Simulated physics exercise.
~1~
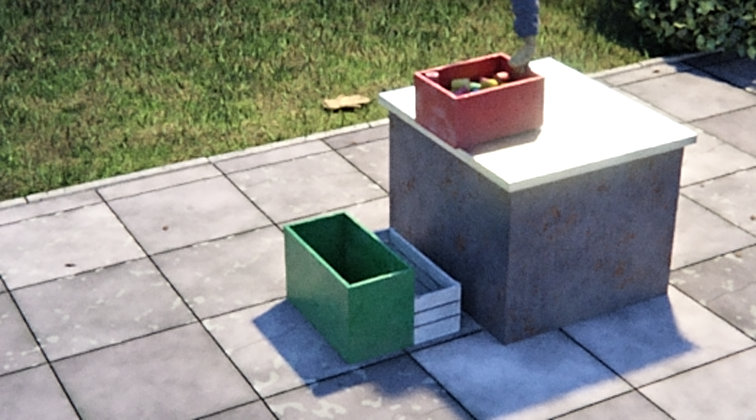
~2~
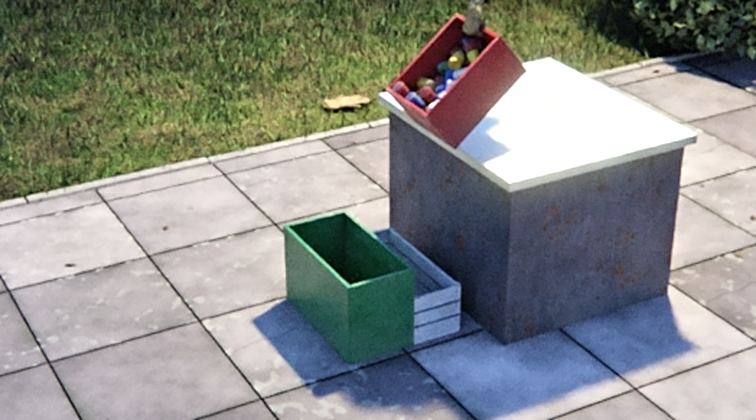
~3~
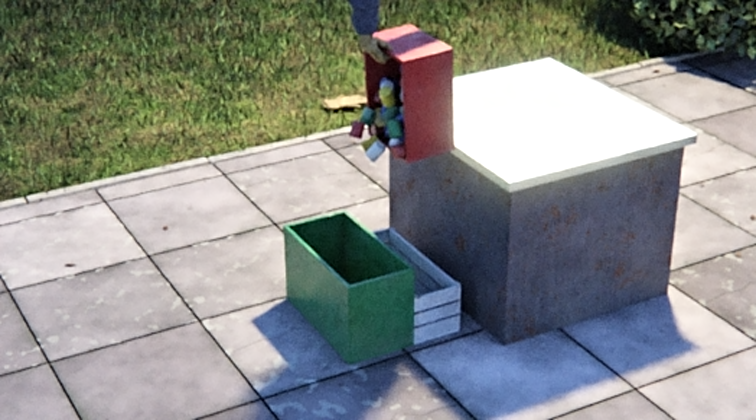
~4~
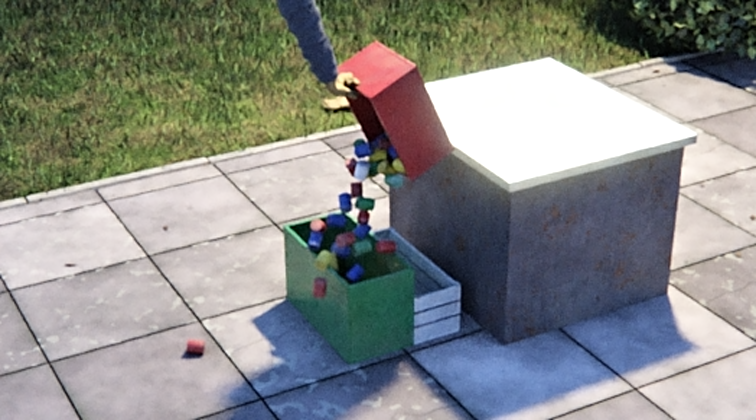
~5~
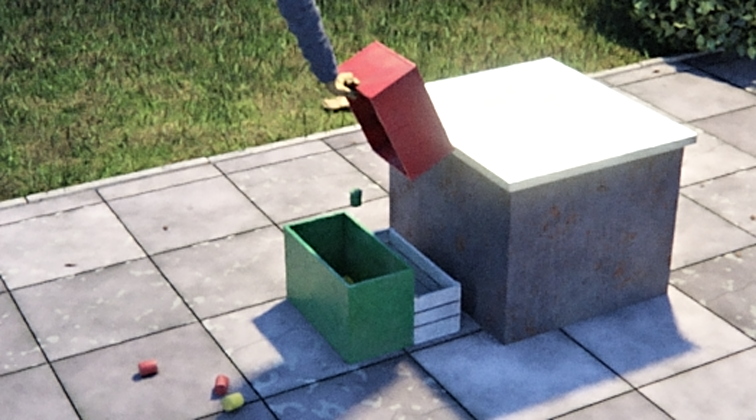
The video shows a red crate of small colourful pieces being lifted from a bench top and tipped leftward by a gripping arm, pouring them down mostly into a green box beside a white trough, while a few end up on the paving beyond it.
